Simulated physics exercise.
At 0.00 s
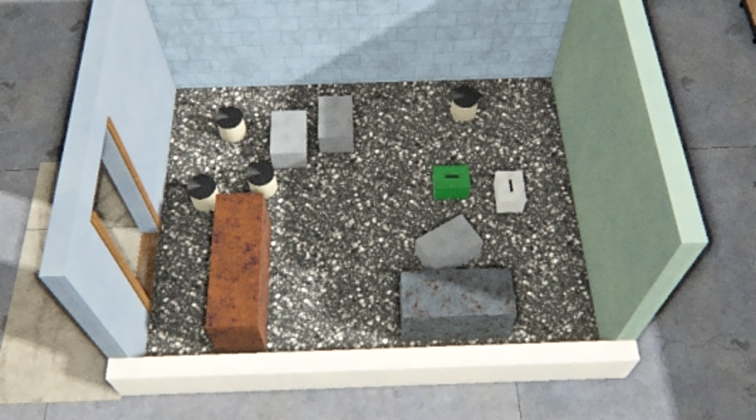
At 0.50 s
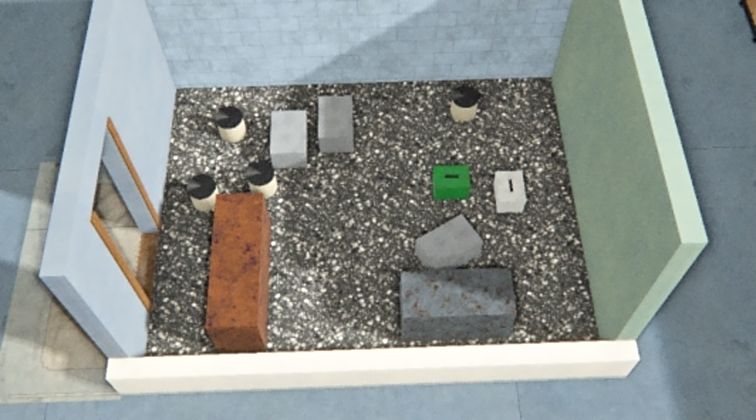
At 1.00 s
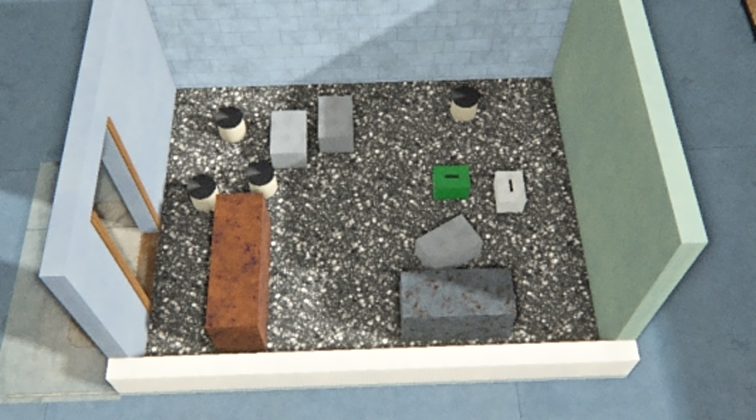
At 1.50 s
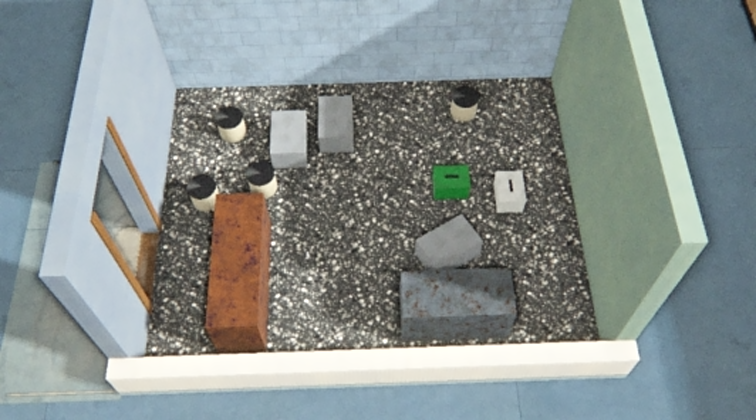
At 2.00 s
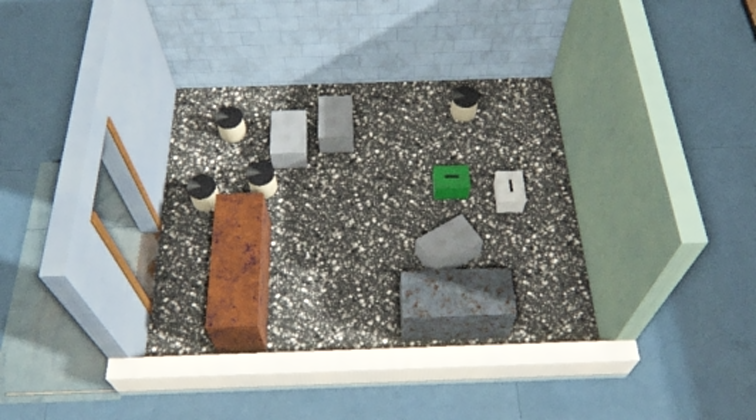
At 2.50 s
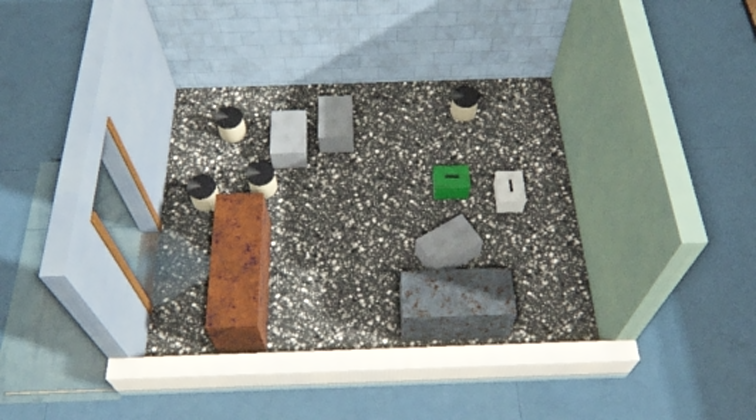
Small shop with gravel-like floor, green and white totes, pails and blocks staying still as water spreads in by the left doorway.
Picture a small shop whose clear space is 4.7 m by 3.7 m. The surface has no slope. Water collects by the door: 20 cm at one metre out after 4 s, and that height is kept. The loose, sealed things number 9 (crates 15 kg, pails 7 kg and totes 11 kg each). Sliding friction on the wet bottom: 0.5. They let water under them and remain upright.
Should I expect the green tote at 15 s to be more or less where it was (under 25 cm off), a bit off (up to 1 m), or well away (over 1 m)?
More or less where it was.
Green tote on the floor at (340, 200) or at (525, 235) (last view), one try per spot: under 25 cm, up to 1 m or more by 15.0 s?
The first start leaves it basically unmoved, the second leaves it basically unmoved.
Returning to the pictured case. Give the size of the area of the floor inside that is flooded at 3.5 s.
1.5 m2.
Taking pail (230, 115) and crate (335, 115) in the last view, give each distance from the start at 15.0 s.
In turn: 300 cm, 80 cm.
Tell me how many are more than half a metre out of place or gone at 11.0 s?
I make it 1.
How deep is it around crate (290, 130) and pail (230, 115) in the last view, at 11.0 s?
About 5 and 6 cm.
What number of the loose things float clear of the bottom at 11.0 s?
At that moment it comes to 1.
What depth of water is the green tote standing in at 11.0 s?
The depth there is around 3 cm.
After 3.5 s the green tote is near (452, 177), 0.0 m from its start, aground; 0 afloat.
After 6.8 s the green tote is near (452, 177), 0.0 m from its start, aground; 0 afloat.
After 11.0 s the green tote is near (452, 177), 0.0 m from its start, aground; 1 afloat.
After 15.0 s the green tote is near (452, 177), 0.0 m from its start, aground; 2 afloat.
